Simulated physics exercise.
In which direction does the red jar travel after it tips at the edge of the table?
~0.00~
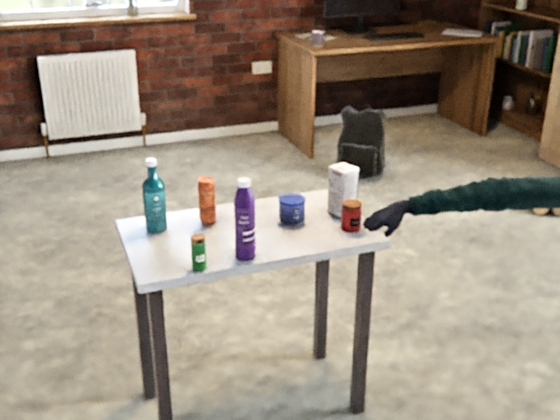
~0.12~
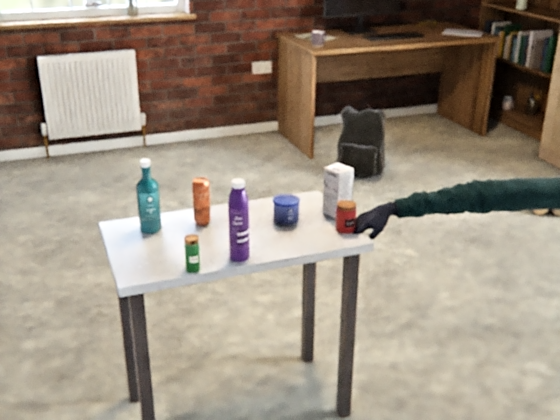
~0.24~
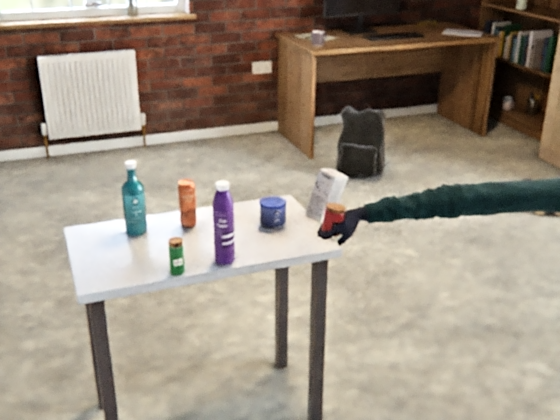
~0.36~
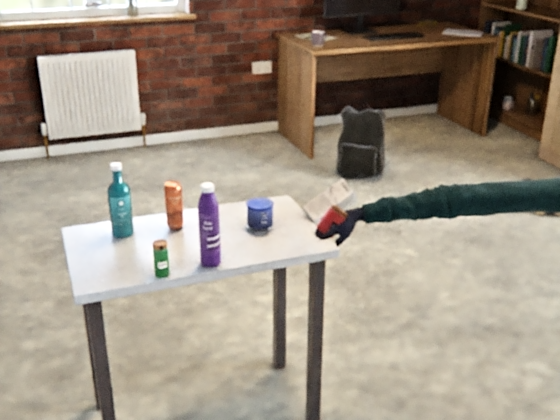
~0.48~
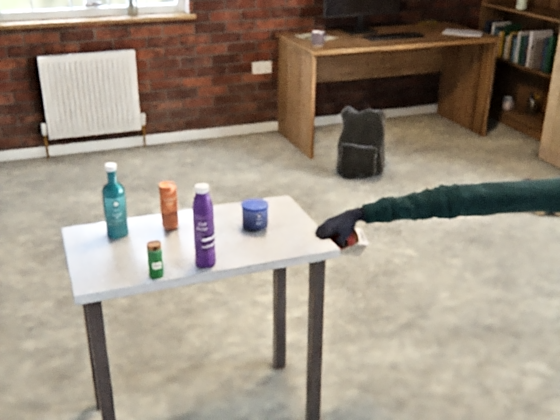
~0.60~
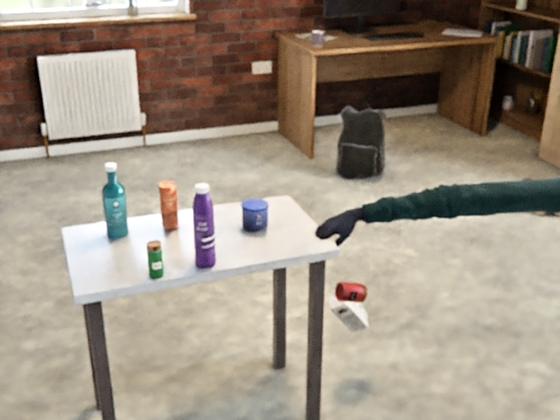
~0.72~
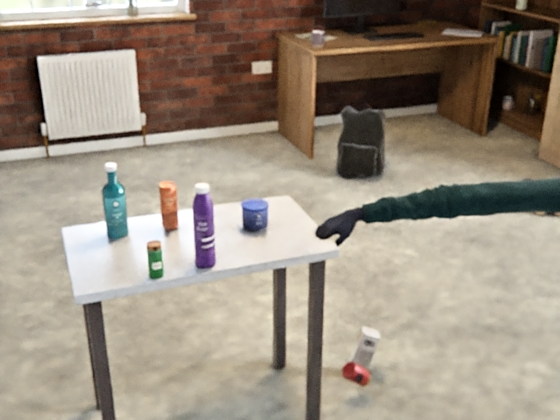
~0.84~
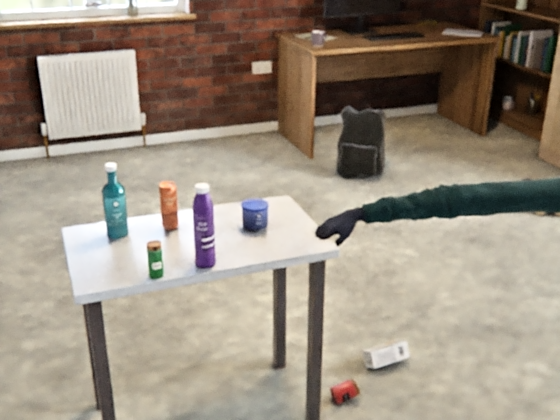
The red jar moves down, dropping past the right edge of the table to the floor.
We see a dark-gloved hand move left alongside a white side table as it slides left, then stop, while the red jar and white carton tip and drop off the right edge. They end lying on the floor, while the other five containers stay upright on the tabletop.
